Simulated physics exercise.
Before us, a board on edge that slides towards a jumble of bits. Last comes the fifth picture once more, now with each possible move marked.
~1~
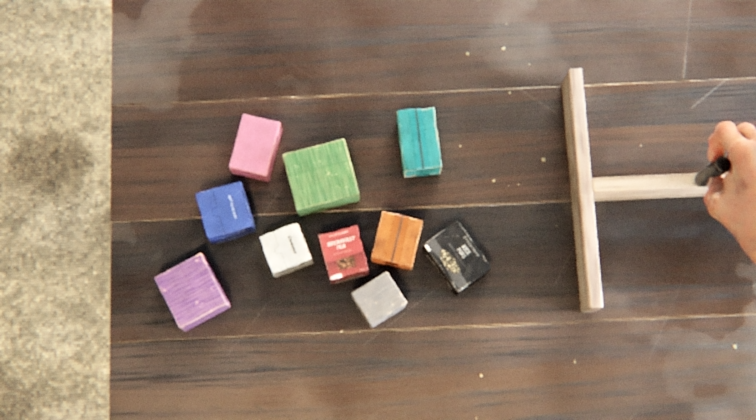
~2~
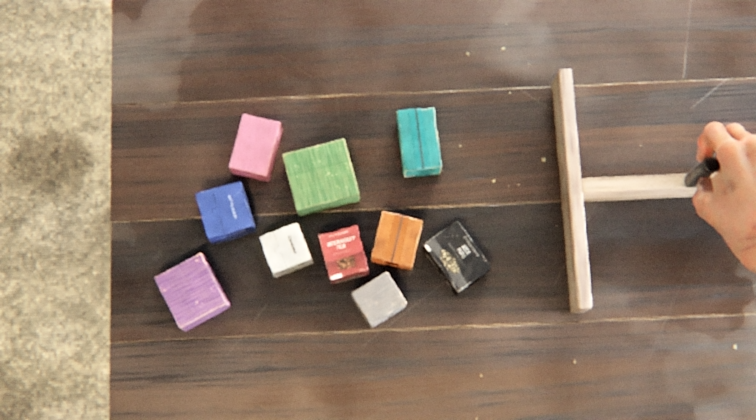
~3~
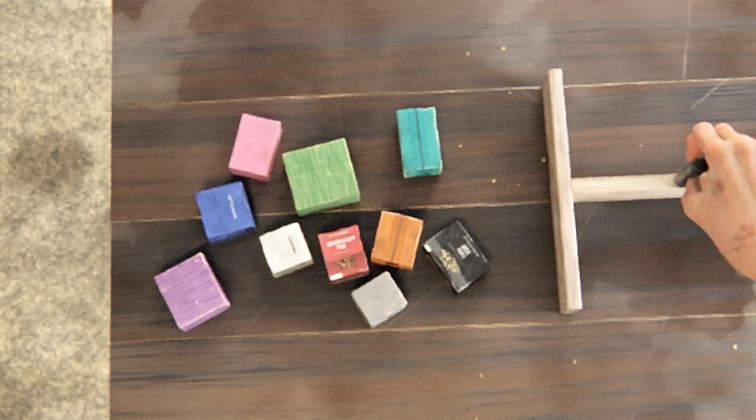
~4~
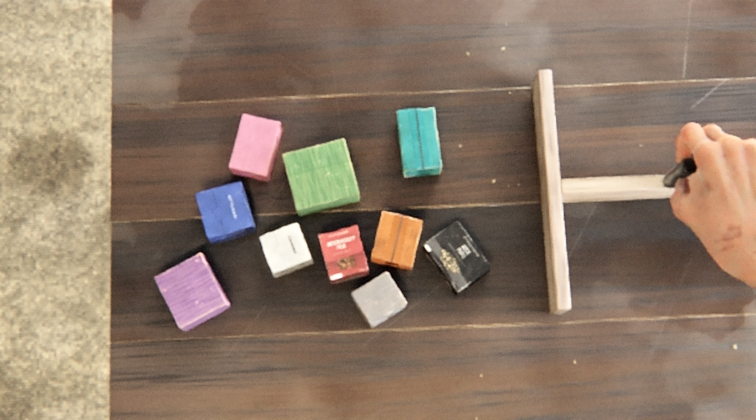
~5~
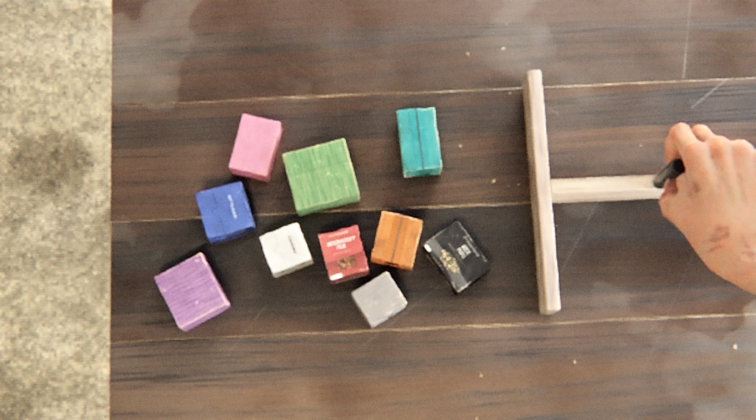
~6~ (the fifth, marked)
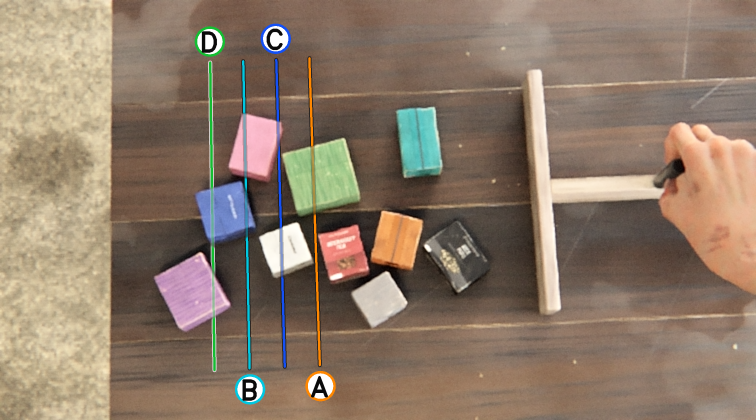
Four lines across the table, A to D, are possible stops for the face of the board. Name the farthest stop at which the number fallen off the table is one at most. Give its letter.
As far as mark B.
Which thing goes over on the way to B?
The white packet.
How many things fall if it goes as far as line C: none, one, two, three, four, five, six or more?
By then, none.
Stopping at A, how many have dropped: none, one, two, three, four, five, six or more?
In all, none.
On the copy, A at (314, 207); B at (246, 210); C at (280, 209); D at (212, 212).
On B. First, board (437, 192); grey block (373, 302); white packet (281, 249).
Then, board (330, 197); purple block (153, 309); white packet (180, 262).
Finally, board (247, 200); white packet over the edge; blue packet (122, 215); one fallen.
By contrast, A is within the limit but short; C is within the limit but short; D drops three.
